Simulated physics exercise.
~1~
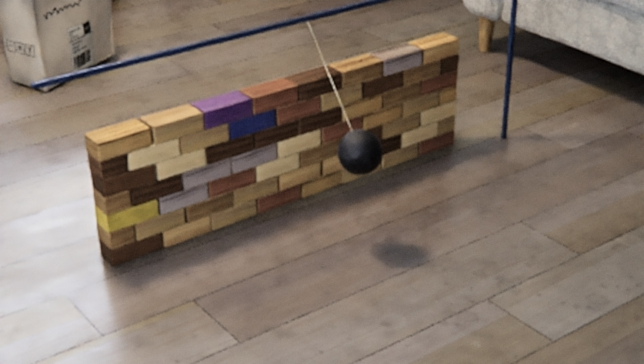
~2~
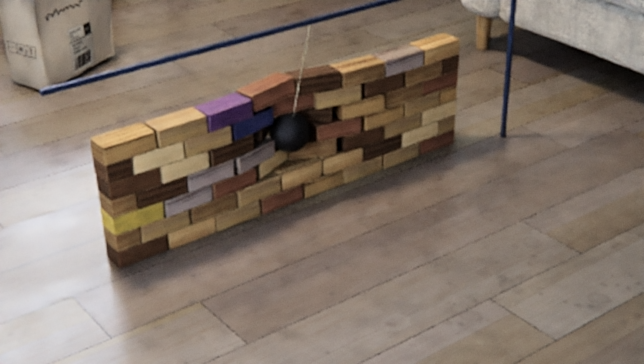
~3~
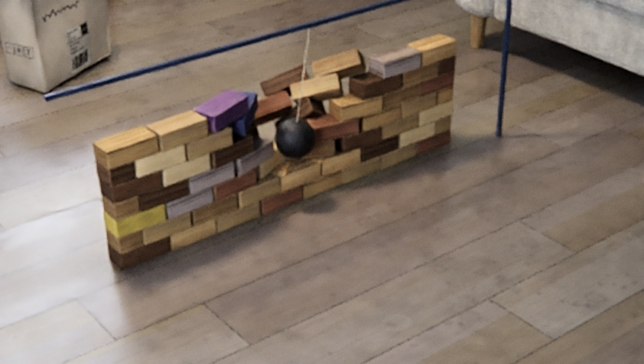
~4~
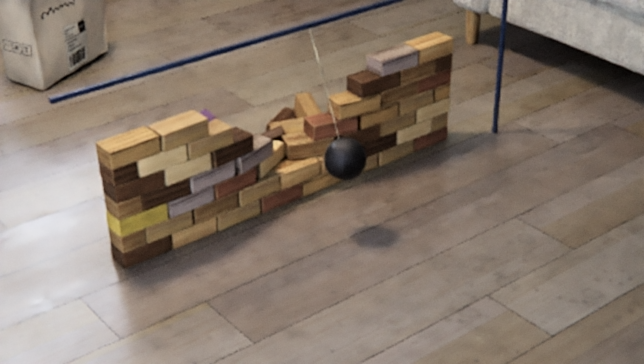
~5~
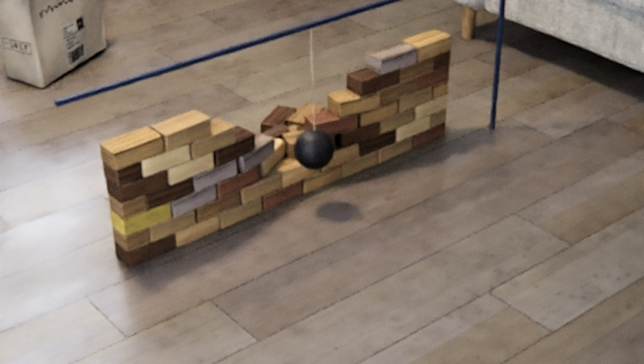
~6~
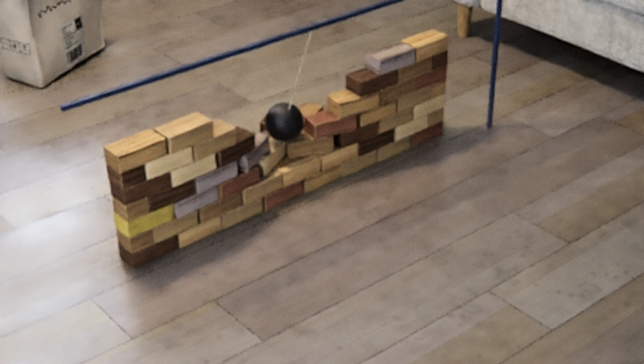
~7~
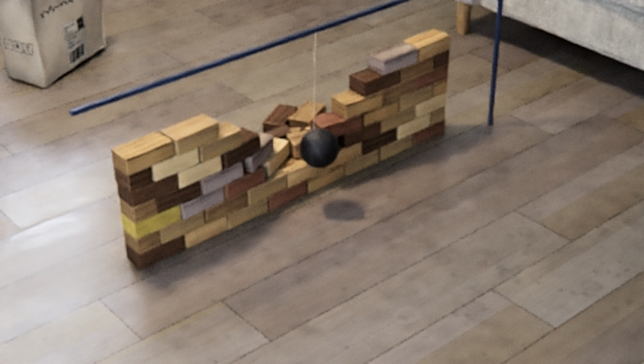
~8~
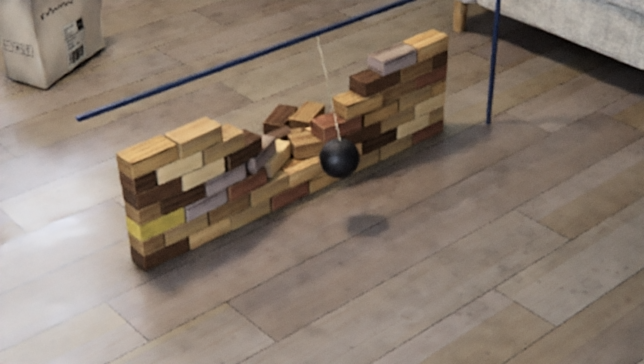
A low wall of wooden blocks stood on a wood floor as a black ball on a string swung into its upper middle, knocking out several blocks, including the purple and blue ones, then kept swinging at the gap while both ends stayed standing.
